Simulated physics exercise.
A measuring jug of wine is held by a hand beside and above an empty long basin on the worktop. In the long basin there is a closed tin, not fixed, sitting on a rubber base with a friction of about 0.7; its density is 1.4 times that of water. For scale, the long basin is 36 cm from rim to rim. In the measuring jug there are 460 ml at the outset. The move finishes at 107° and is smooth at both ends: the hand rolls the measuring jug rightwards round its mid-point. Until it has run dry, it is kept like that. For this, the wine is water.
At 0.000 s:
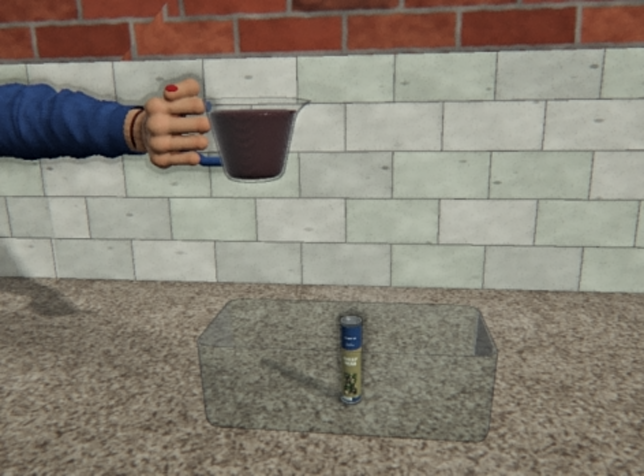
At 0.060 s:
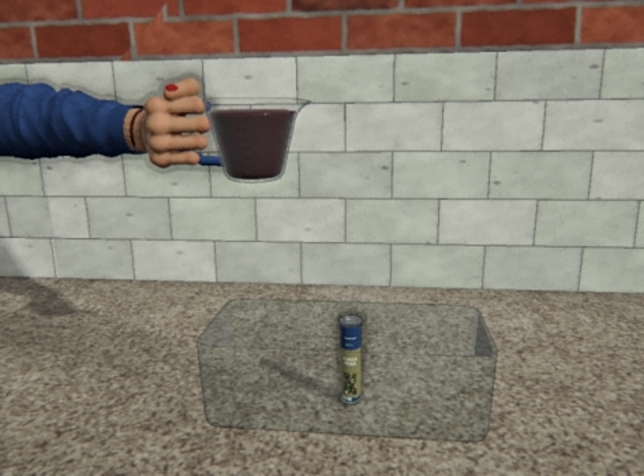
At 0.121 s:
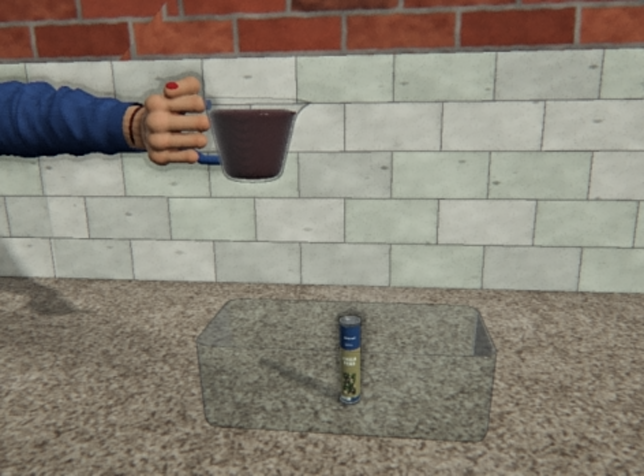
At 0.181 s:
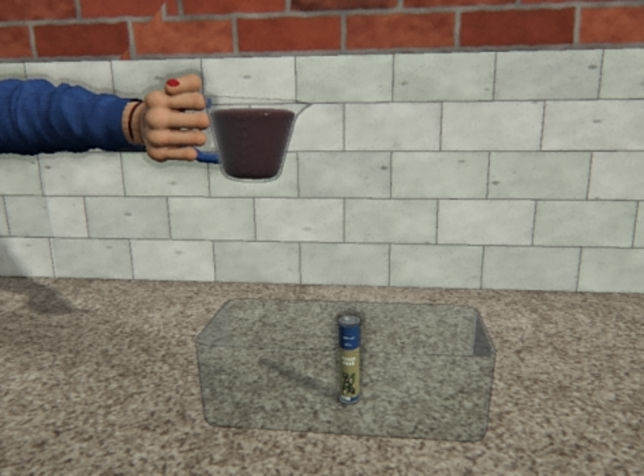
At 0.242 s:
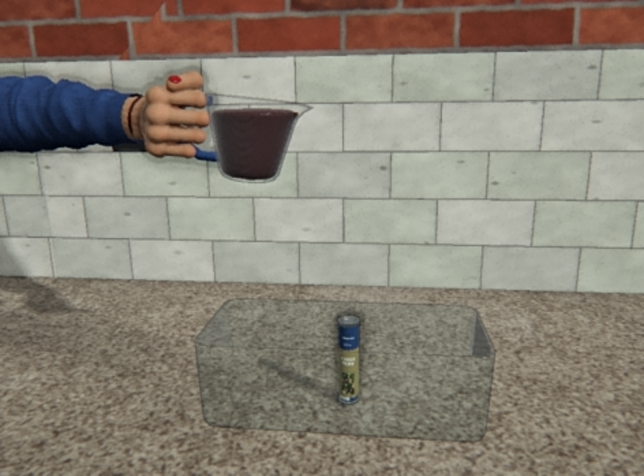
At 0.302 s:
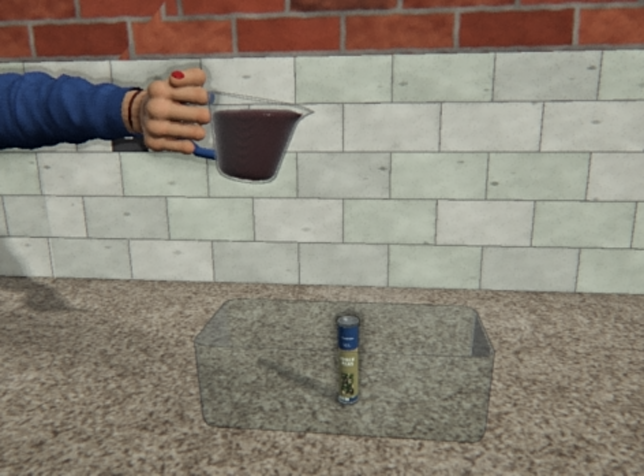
To begin with, a hand in a blue sleeve holds a measuring jug of dark wine level, above and to the left of a small closed tin standing in a clear long basin on the worktop. The hand then slowly tilts the jug slightly rightwards, while the basin and tin stay still.
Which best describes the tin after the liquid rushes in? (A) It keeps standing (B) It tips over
It keeps standing (A).
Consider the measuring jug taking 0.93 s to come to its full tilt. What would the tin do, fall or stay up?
Then it holds its balance.
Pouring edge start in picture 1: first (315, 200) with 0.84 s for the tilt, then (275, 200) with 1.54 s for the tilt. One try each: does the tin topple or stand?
Trial 1 - tin tips; trial 2 - tin stays standing.
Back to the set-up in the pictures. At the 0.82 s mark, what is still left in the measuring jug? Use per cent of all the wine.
Around 66 percent.
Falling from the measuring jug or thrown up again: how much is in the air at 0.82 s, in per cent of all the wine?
It comes to roughly 26 per cent.
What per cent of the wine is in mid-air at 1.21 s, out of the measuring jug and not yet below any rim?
Estimated airborne part: Roughly 22 per cent.
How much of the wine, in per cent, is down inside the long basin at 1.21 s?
Near 68 in a hundred.
After 0.82 s the tilt is 59° and 66 per cent is still to pour; the tin stands where it began.
After 1.21 s the tilt is 95° and 9 per cent is still to pour; the tin stands where it began.
After 1.61 s the tilt is 107° and 0 per cent is still to pour; the tin stands where it began.
After 2.04 s the tilt is 107° and 0 per cent is still to pour; the tin stands where it began.
In the end the tin stands where it began.
